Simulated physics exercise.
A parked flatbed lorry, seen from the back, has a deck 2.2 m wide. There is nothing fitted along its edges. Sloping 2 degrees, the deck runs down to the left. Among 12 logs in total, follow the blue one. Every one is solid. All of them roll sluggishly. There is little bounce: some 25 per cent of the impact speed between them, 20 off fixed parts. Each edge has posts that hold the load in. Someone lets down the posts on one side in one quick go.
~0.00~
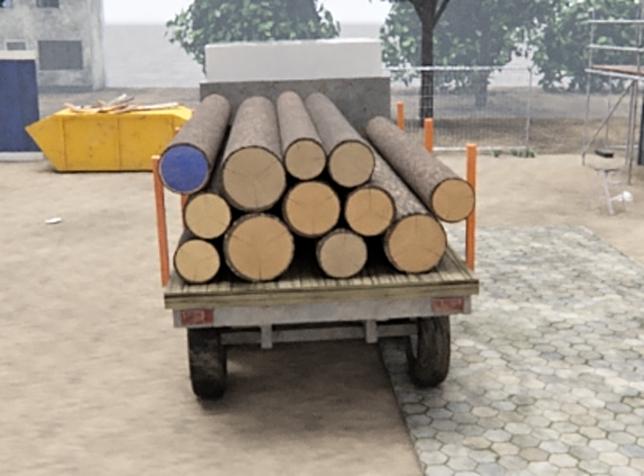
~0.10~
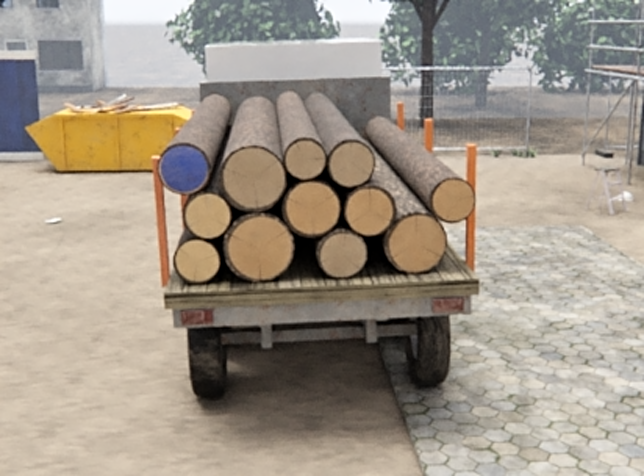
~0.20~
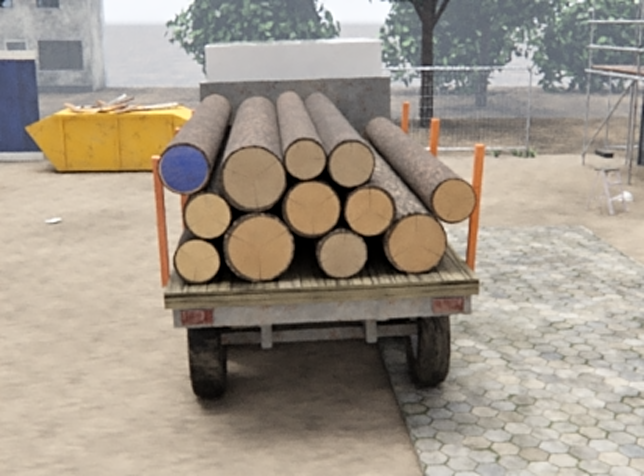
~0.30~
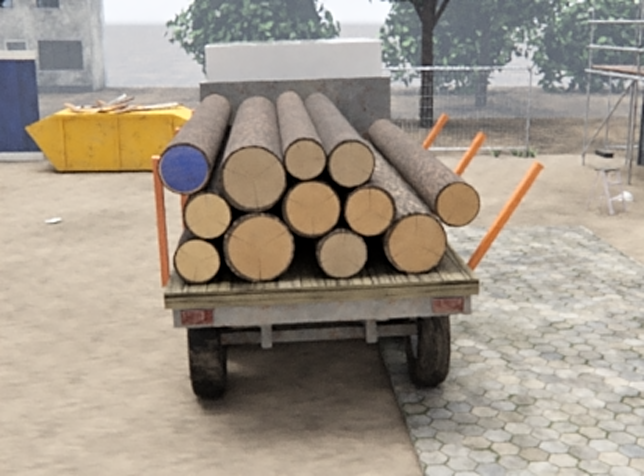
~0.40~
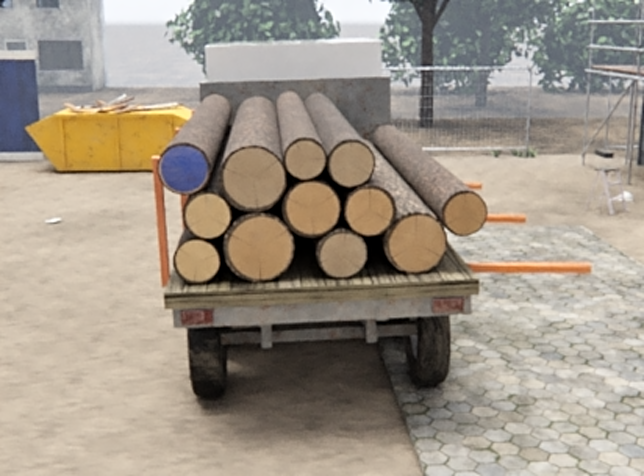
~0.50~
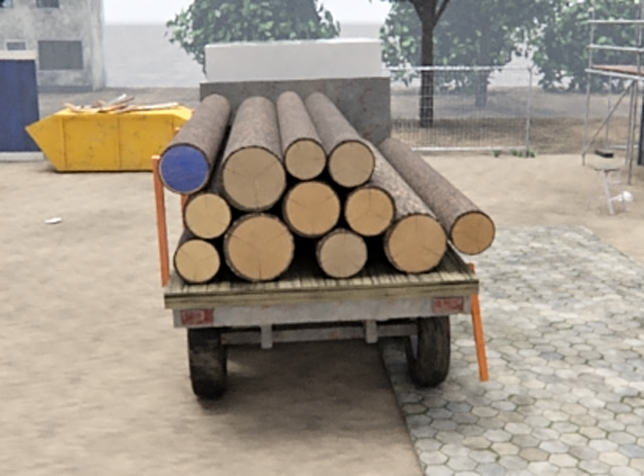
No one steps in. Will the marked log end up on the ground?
Still on.
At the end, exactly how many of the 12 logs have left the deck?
Exactly 1 of the lot.
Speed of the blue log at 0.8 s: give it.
Close to 0.0 m/s then.
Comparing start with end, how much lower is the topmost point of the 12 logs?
0 cm.
Then, 0.8 s in, blue is up on others, 20 cm from the left edge; 1 gone from the deck.
In the end (2.1 s), blue is up on others, 20 cm from the left edge; 1 gone from the deck.
